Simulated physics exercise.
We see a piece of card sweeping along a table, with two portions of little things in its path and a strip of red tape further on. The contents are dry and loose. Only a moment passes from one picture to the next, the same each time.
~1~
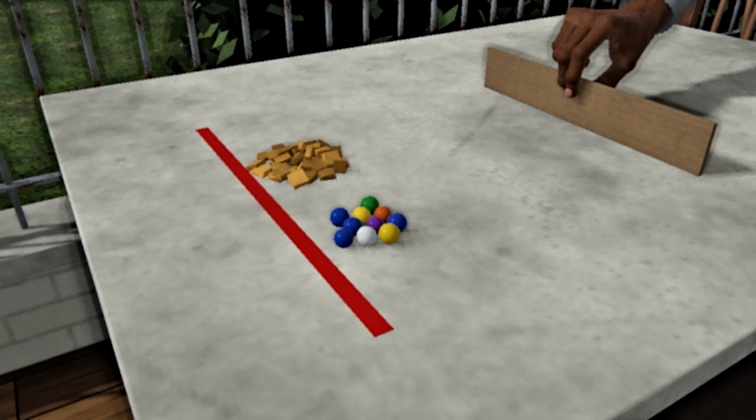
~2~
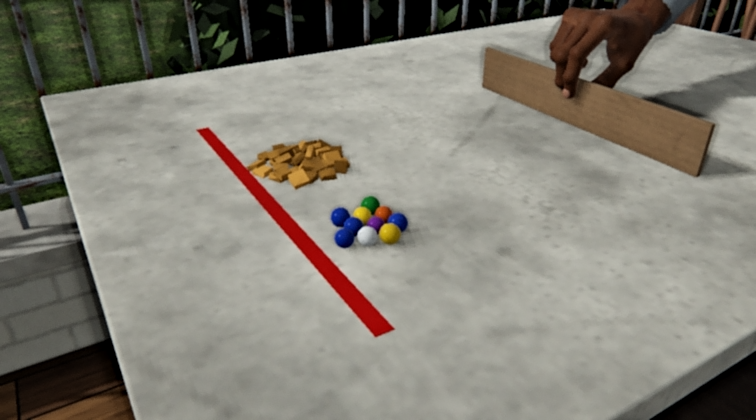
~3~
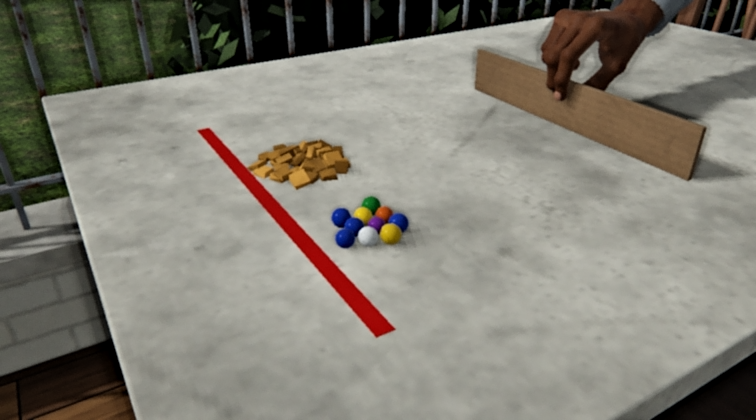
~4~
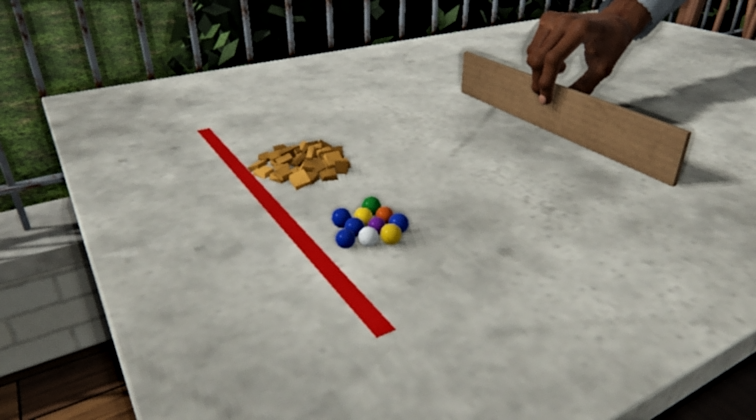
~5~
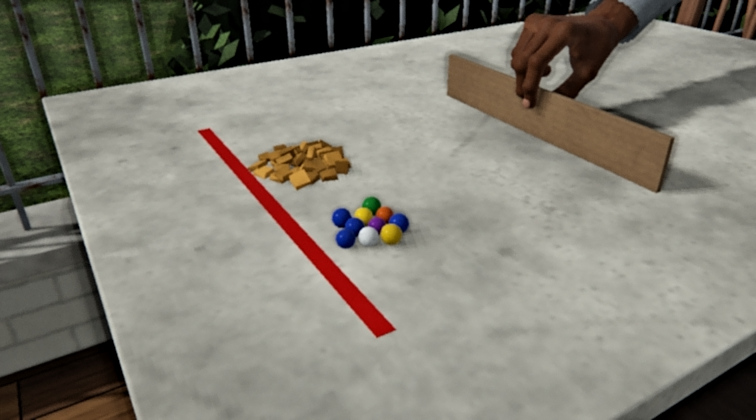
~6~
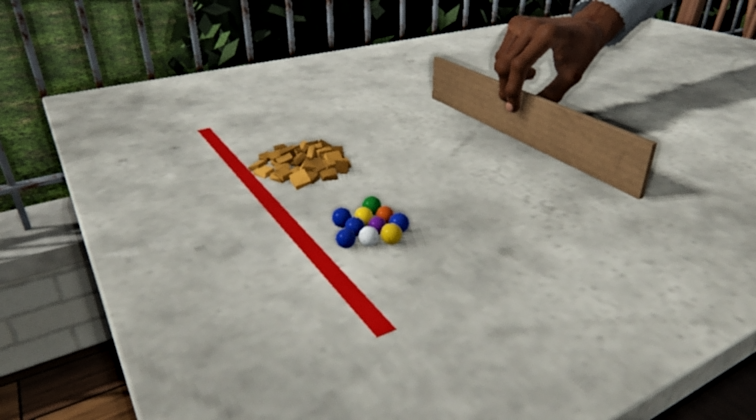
The clip shows a hand holding an upright brown board on a pale tabletop, sliding it a short way left, while a cluster of colored marbles, a pile of small tan squares and a red tape strip stay still.
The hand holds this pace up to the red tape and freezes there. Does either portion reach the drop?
Front portion: It partly drops off. Back portion: It remains up there.
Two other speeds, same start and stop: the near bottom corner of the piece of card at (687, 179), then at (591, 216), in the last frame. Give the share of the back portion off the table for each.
Near 0 % and 0 %.
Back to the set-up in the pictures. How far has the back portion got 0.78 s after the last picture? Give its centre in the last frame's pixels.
At about (202, 184).
Then, 0.38 s after the last picture, piece of card still moving, near (400, 120); front portion all on the table, its front near (346, 239); back portion all on the table, its front near (258, 166).
Then, 0.78 s after the last picture, piece of card stopped at the red tape; front portion all on the table, its front near (217, 221); back portion all on the table, its front near (166, 209).
Then, 1.06 s after the last picture, piece of card stopped at the red tape; front portion all on the table, its front near (105, 339); back portion all on the table, its front near (148, 194).
At rest, piece of card stopped at the red tape; front portion all over the edge; back portion all on the table, its front near (148, 194).
